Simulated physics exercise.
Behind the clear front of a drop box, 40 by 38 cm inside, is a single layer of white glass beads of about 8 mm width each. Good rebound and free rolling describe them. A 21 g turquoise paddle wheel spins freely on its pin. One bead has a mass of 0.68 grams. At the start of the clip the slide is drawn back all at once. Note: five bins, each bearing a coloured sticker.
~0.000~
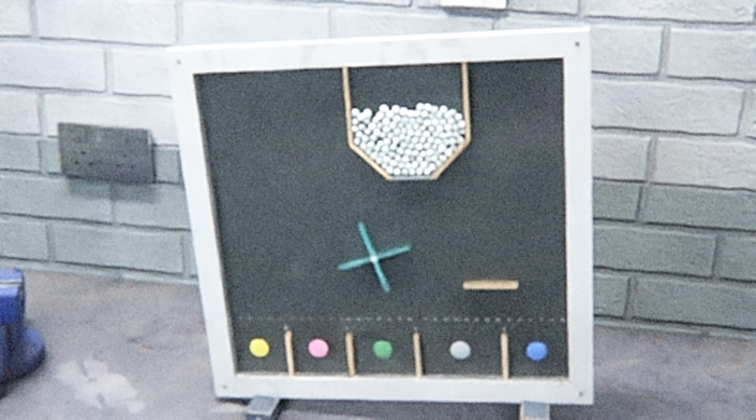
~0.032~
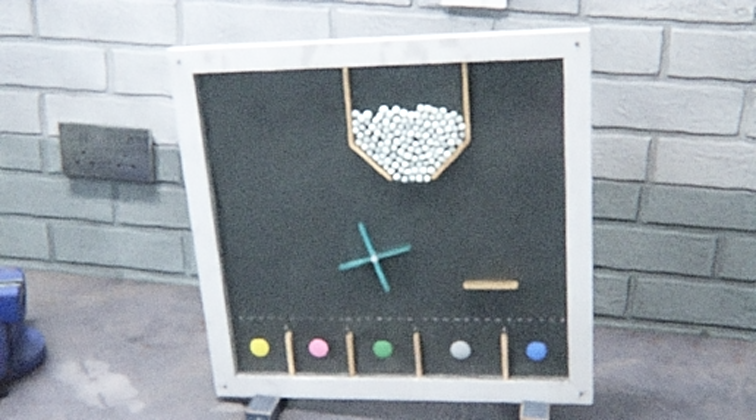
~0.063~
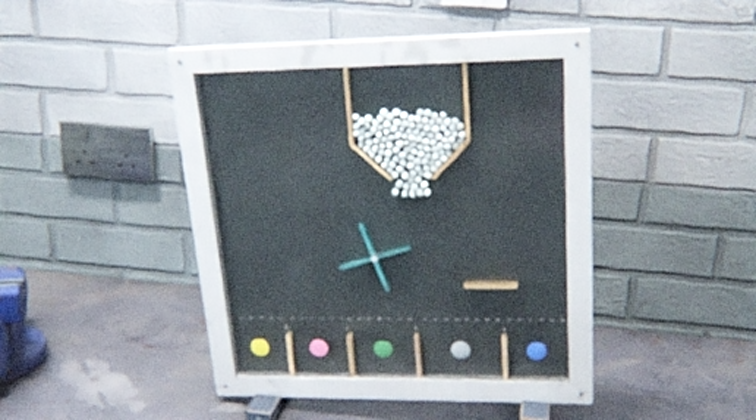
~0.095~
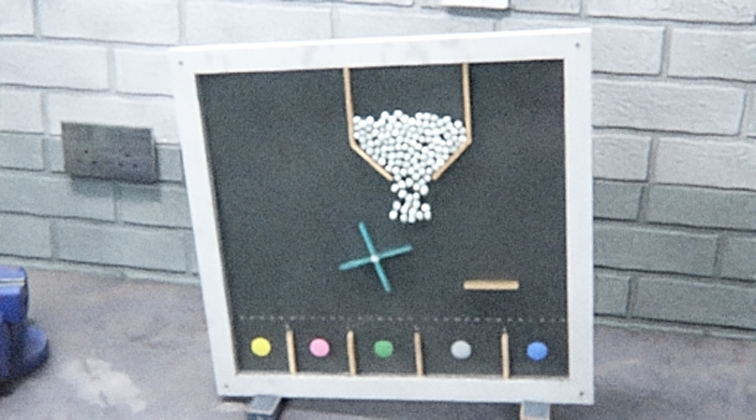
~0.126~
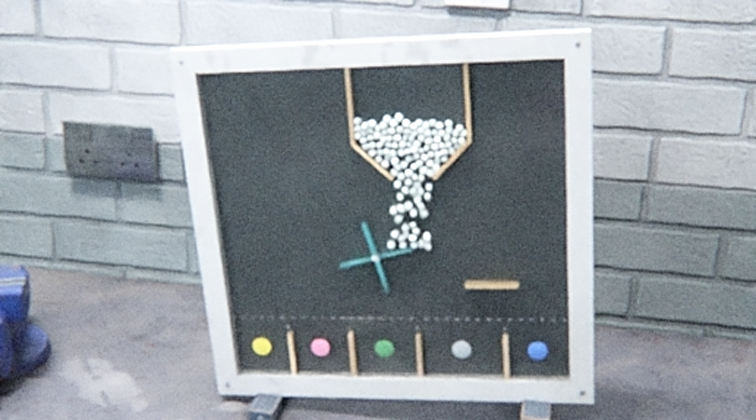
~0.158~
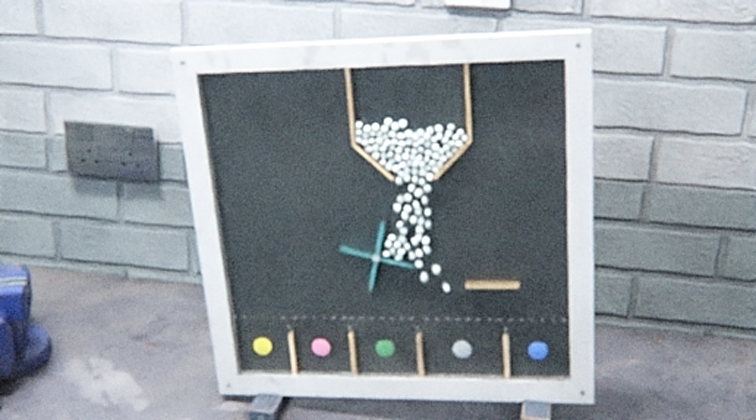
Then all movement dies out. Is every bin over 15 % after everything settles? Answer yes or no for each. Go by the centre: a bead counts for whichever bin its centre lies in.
Pink bin - no; blue bin - no; green bin - yes; yellow bin - no; grey bin - yes.
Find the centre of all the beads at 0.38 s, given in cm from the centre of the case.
The middle sits around 4 cm right and 6 cm below.
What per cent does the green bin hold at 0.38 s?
That part holds about 15 percent of it.
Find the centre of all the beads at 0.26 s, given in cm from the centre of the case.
It sits around 3 cm to the right and around 1 cm up.
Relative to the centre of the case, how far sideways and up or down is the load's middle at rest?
Offset approx. 6 cm right, 16 cm below.
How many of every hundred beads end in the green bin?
Roughly 35 percent of the load.
After 0.26 s, green 5 %, grey 15 %.
After 0.38 s, green 15 %, grey 35 %.
After 0.61 s, green 30 %, grey 60 %.
All still by 4.4 s, pink 0 %, blue 0 %, green 35 %, yellow 0 %, grey 65 %.
